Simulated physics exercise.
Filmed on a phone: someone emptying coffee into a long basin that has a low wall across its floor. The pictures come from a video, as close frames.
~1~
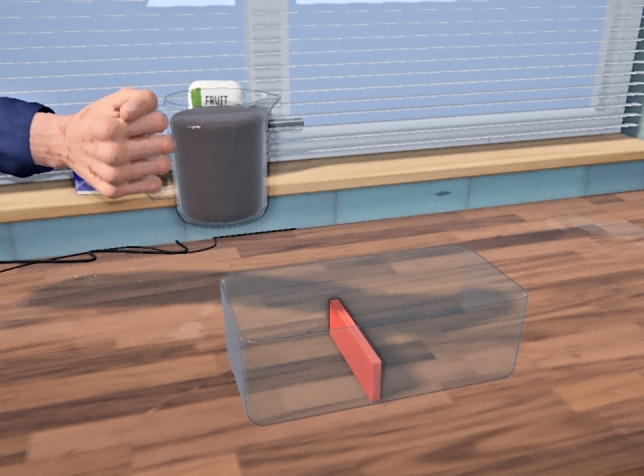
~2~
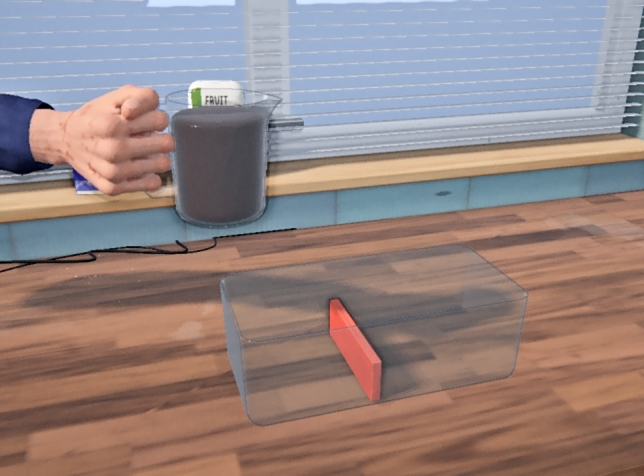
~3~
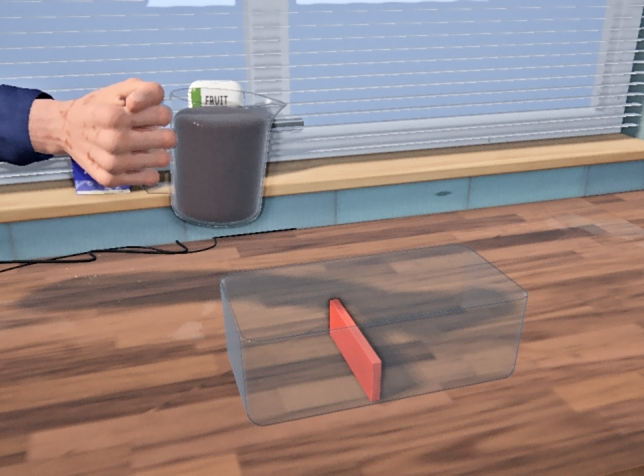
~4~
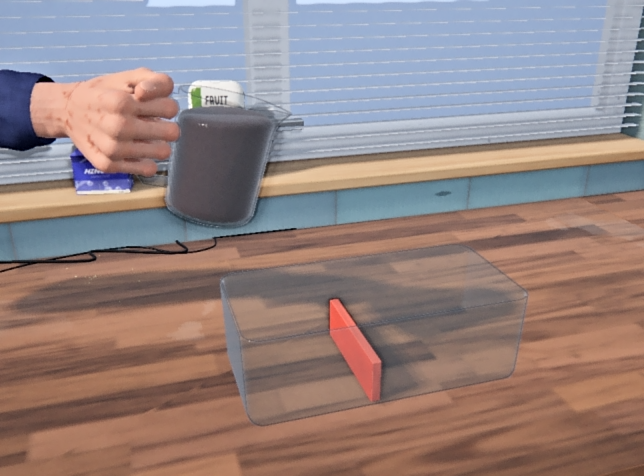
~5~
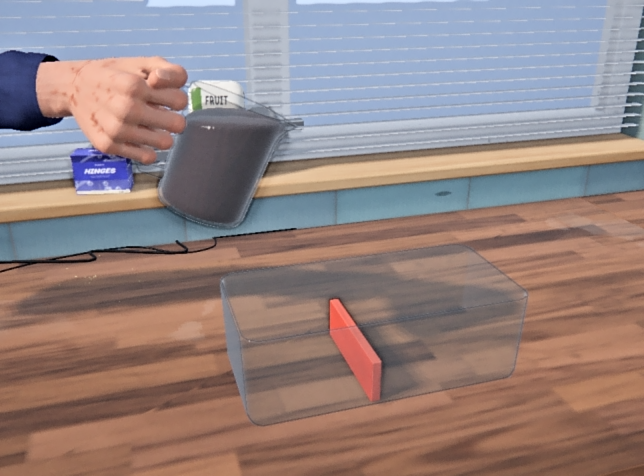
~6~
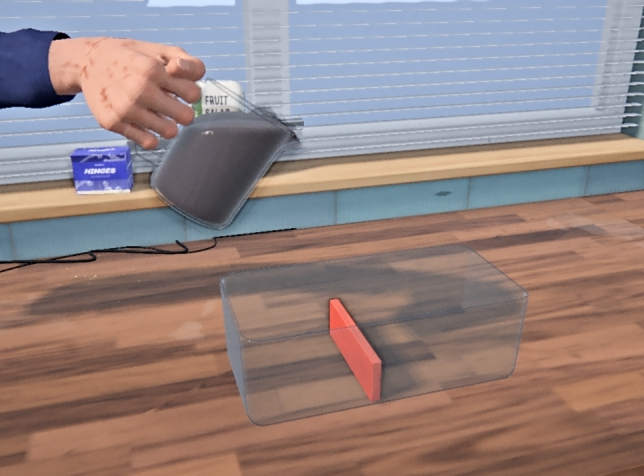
A hand beside a clear jug of dark coffee stayed nearly still, then rose slightly as the jug tilted steadily to the right, behind a long see-through basin with a low red wall inside.
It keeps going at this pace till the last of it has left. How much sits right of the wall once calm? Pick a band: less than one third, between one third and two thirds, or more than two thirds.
It is less than one third.
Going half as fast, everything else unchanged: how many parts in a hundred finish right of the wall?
I'd say close to 40 %.
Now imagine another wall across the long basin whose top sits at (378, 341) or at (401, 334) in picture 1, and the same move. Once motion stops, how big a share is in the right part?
Try 1: About 10 percent; try 2: About 10 percent.
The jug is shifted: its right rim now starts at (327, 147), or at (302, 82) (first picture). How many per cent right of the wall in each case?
About 70 % the first time, about 60 % the second.
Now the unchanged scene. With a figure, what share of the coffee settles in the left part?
That share comes out near 70 percent.
A moment on, the jug is tipped right over and 53 per cent is still to pour, 5 is left of the wall and 9 right of it.
Next, the jug is tipped right over and 10 per cent is still to pour, 55 is left of the wall and 16 right of it.
Then the jug is tipped right over and 1 per cent is still to pour, 67 is left of the wall and 16 right of it.
Later the jug is tipped right over and 0 per cent is still to pour, 72 is left of the wall and 18 right of it.
Finally, 72 per cent lies left of the wall, 18 right of it and 9 outside.
